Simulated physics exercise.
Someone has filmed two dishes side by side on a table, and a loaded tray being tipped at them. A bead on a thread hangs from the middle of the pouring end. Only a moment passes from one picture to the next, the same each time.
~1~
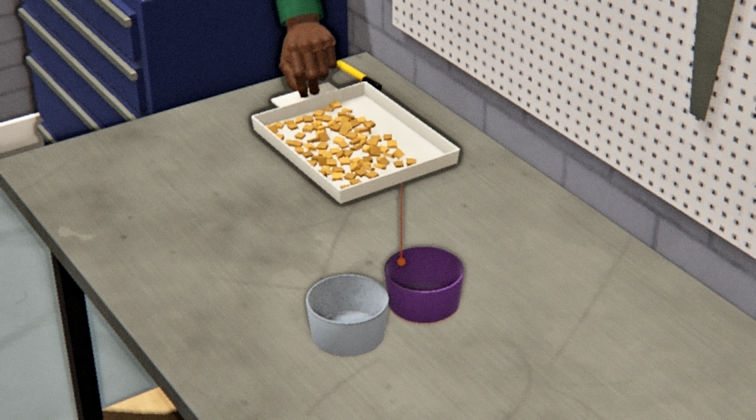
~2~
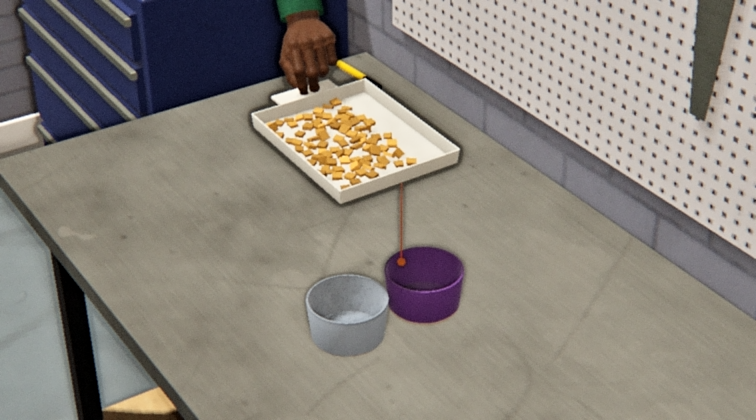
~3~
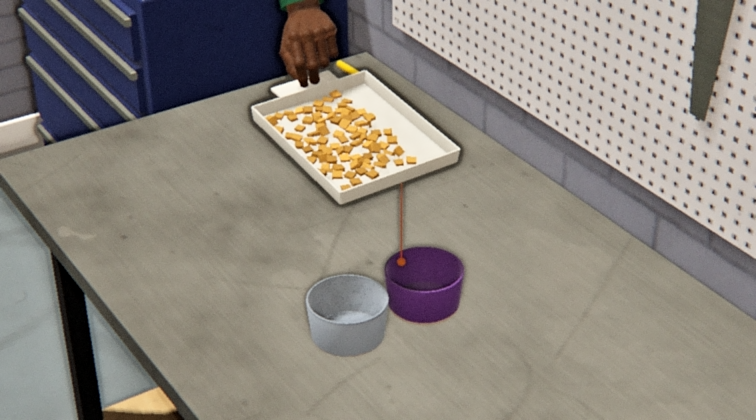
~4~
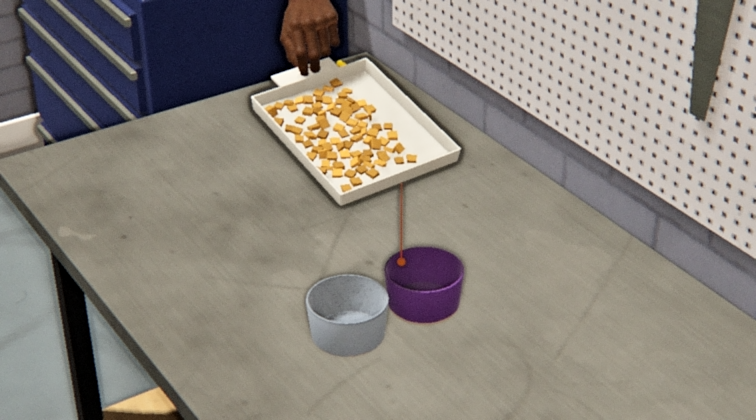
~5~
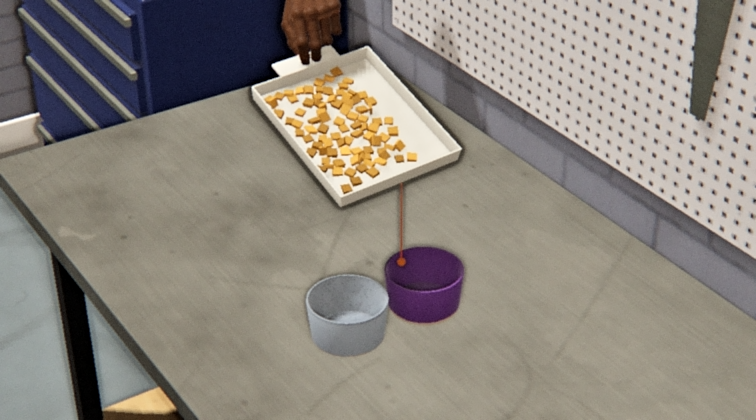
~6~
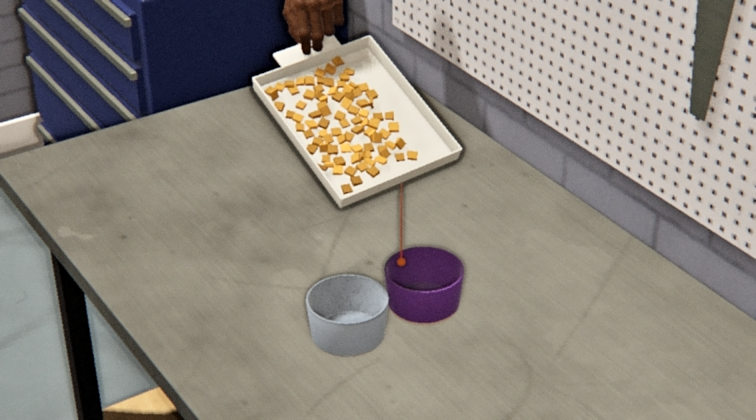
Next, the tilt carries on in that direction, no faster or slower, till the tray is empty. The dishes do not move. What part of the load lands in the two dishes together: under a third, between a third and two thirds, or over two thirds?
The two hold between a third and two thirds of the load.
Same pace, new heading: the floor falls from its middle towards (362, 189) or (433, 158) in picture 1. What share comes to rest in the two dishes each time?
Near 90 % and 50 %.
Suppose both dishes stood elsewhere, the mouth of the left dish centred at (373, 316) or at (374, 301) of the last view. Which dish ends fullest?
At the first place the left dish, at the second the dish on the left.
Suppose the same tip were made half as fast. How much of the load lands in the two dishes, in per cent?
Close to 60 per cent.
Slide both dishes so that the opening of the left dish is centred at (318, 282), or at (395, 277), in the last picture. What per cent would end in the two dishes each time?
In turn 0 and 20 in a hundred.
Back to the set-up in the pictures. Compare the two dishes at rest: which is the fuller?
The winner is left.
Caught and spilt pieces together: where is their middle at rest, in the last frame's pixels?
Around (381, 335).
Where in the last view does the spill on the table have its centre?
Around (434, 362).
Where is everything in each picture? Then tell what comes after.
Corners of the pouring end at (340, 189) and (457, 149), level; middle of the load at (344, 145), cereal squares; left dish at (369, 334); right dish at (446, 303); bead on its thread at (401, 262), in the first frame.
Corners of the pouring end at (341, 190) and (457, 149), level; middle of the load at (344, 143), in the second frame.
Corners of the pouring end at (341, 191) and (458, 149), tipped barely, lowest at the left corner; middle of the load at (344, 139), in the third frame.
Corners of the pouring end at (341, 193) and (458, 148), tipped a little, lowest at the left corner; middle of the load at (344, 134), in the fourth frame.
Corners of the pouring end at (342, 195) and (459, 148), tipped clearly, lowest at the left corner; middle of the load at (344, 129), in the fifth frame.
Corners of the pouring end at (342, 197) and (460, 148), tipped clearly, lowest at the left corner; middle of the load at (345, 124); left dish at (369, 334); right dish at (446, 303), in the sixth frame.
Soon, tray tipped steeply; nearly all on the tray; a stray few in the air.
A while on, tray tipped past a quarter turn; most on the tray; a small part in the left dish; a stray few in the right dish; a small part outside both; a small part in the air.
Towards the end, tray tipped past a quarter turn; about half in the left dish; a small part in the right dish; about half outside both.
Finally, tray tipped past a quarter turn; about half in the left dish; a small part in the right dish; about half outside both.
